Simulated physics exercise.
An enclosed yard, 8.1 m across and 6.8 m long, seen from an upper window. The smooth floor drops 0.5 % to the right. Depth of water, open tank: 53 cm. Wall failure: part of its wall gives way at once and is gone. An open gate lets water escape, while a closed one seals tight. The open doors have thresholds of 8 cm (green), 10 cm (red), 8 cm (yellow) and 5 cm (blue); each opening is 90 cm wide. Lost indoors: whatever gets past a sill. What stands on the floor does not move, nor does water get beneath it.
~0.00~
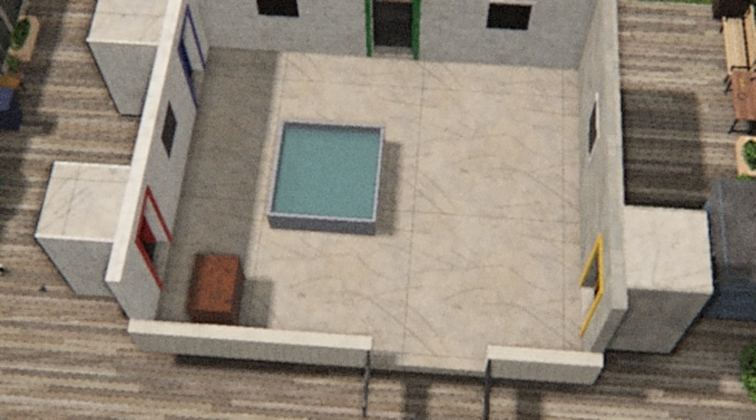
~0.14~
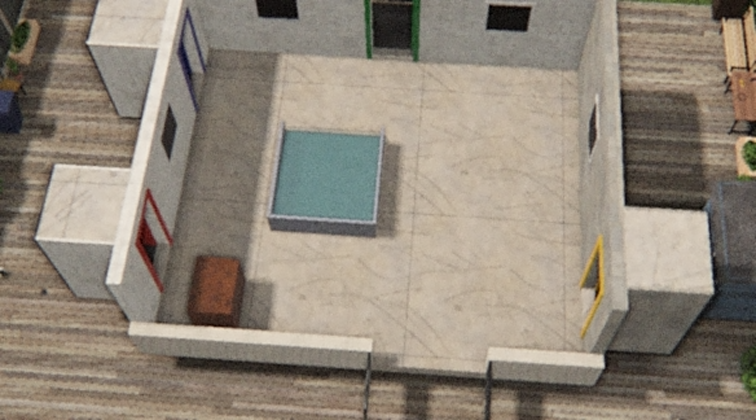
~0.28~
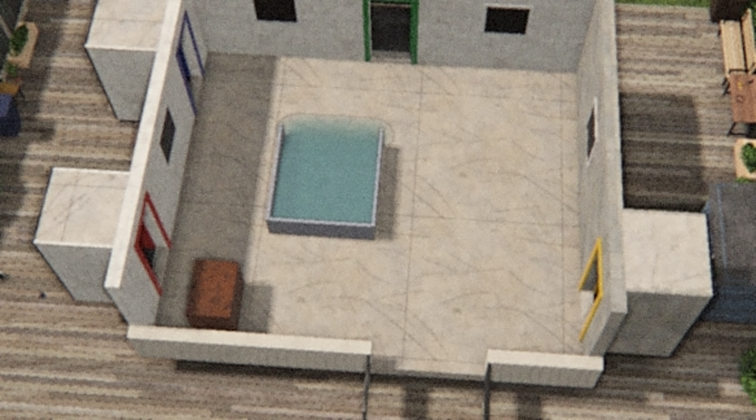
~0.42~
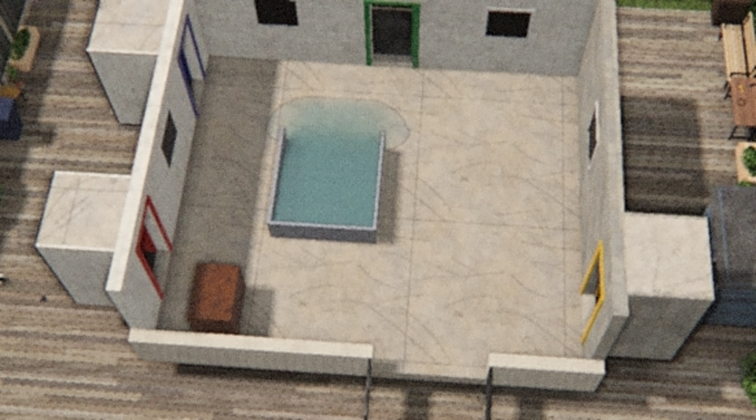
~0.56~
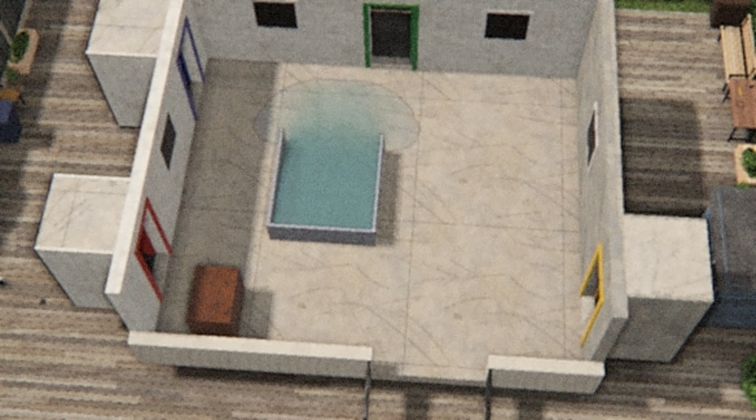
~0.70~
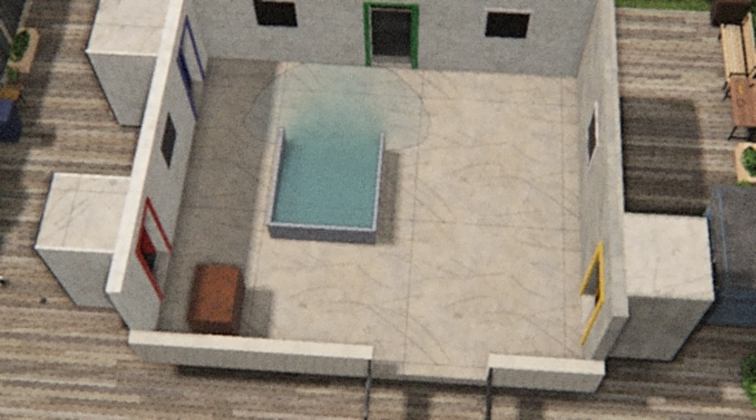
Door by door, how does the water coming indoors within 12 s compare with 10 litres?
In order: Watch the green door: It will outstrip the limit; watch the red door: It will not outstrip the limit; watch the yellow door: It will not outstrip the limit; watch the blue door: It will outstrip the limit.
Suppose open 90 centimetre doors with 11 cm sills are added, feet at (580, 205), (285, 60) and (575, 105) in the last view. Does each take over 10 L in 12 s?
The first one doesn't reach it, the second one exceeds it, and the third one exceeds it.
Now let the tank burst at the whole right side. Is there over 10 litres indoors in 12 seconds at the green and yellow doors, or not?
Door green stays within, door yellow goes beyond.
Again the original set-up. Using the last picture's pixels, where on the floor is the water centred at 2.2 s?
Near (334, 129).
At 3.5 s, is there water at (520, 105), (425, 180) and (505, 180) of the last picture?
Point 1: Reached; point 2: Unreached; point 3: Unreached.
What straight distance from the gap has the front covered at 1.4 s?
That's near 3.0 m in a straight line.
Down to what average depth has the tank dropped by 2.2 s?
19 cm.
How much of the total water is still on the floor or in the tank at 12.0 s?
Near 82 in a hundred is still there.
After 1.4 s water covers 15 % of the floor and is deepest (34 cm) near (338, 67); green door 22 cm at the sill, 26 L in, red door not reached, yellow door not reached, blue door not reached.
After 2.2 s water covers 20 % of the floor and is deepest (32 cm) near (208, 60); green door 25 cm at the sill, 98 L in, red door not reached, yellow door not reached, blue door not reached.
After 3.5 s water covers 35 % of the floor and is deepest (25 cm) near (208, 60); green door 17 cm at the sill, 183 L in, red door not reached, yellow door not reached, blue door 16 cm at the sill, 36 L in.
After 7.0 s water covers 70 % of the floor and is deepest (10 cm) near (569, 93); green door 6 cm at the sill, 213 L in, red door 2 cm at the sill, 0 L in, yellow door 3 cm at the sill, 0 L in, blue door 7 cm at the sill, 118 L in.
After 12.0 s water covers 90 % of the floor and is deepest (7 cm) near (565, 373); green door 3 cm at the sill, 213 L in, red door 5 cm at the sill, 0 L in, yellow door 6 cm at the sill, 0 L in, blue door 3 cm at the sill, 122 L in.
